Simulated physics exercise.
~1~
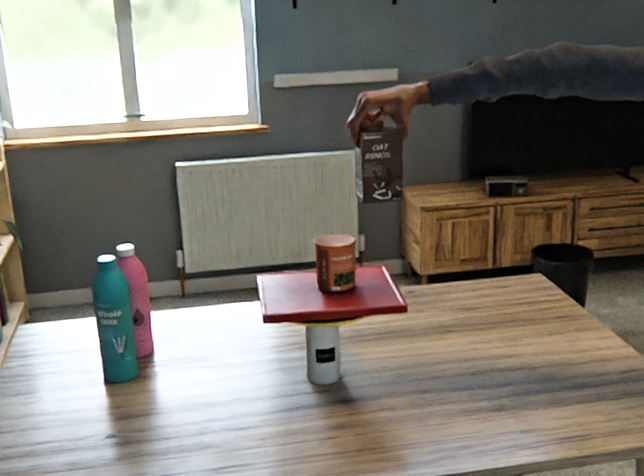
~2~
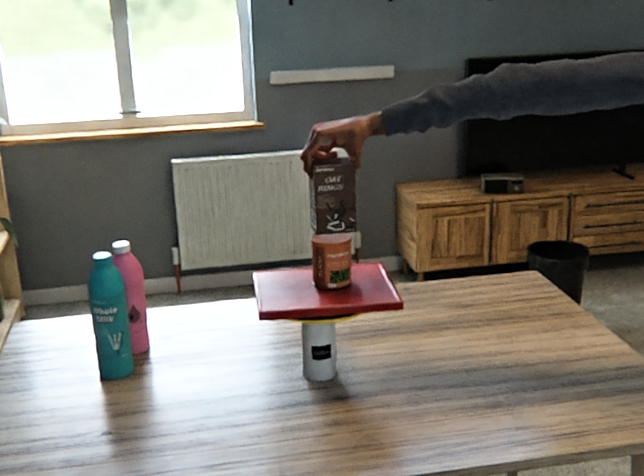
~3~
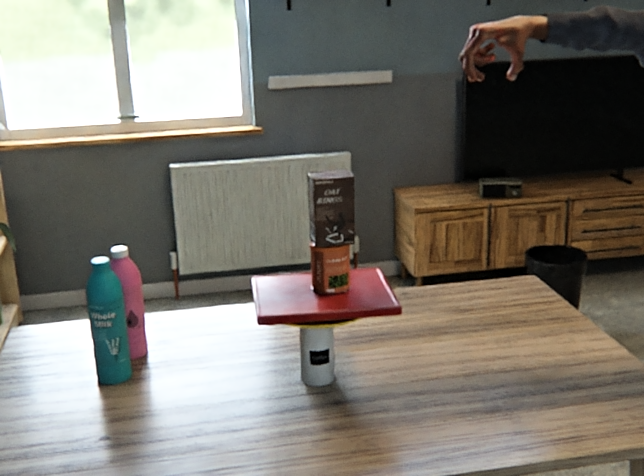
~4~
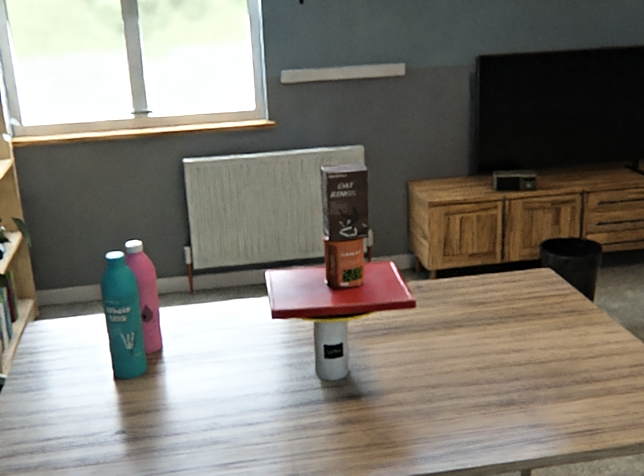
In the video, a hand moves a brown carton left and lowers it onto an orange tin on a red tray balanced atop a white jar, beside turquoise and pink bottles. The hand lets go and withdraws, and the stack stays standing with the carton upright.
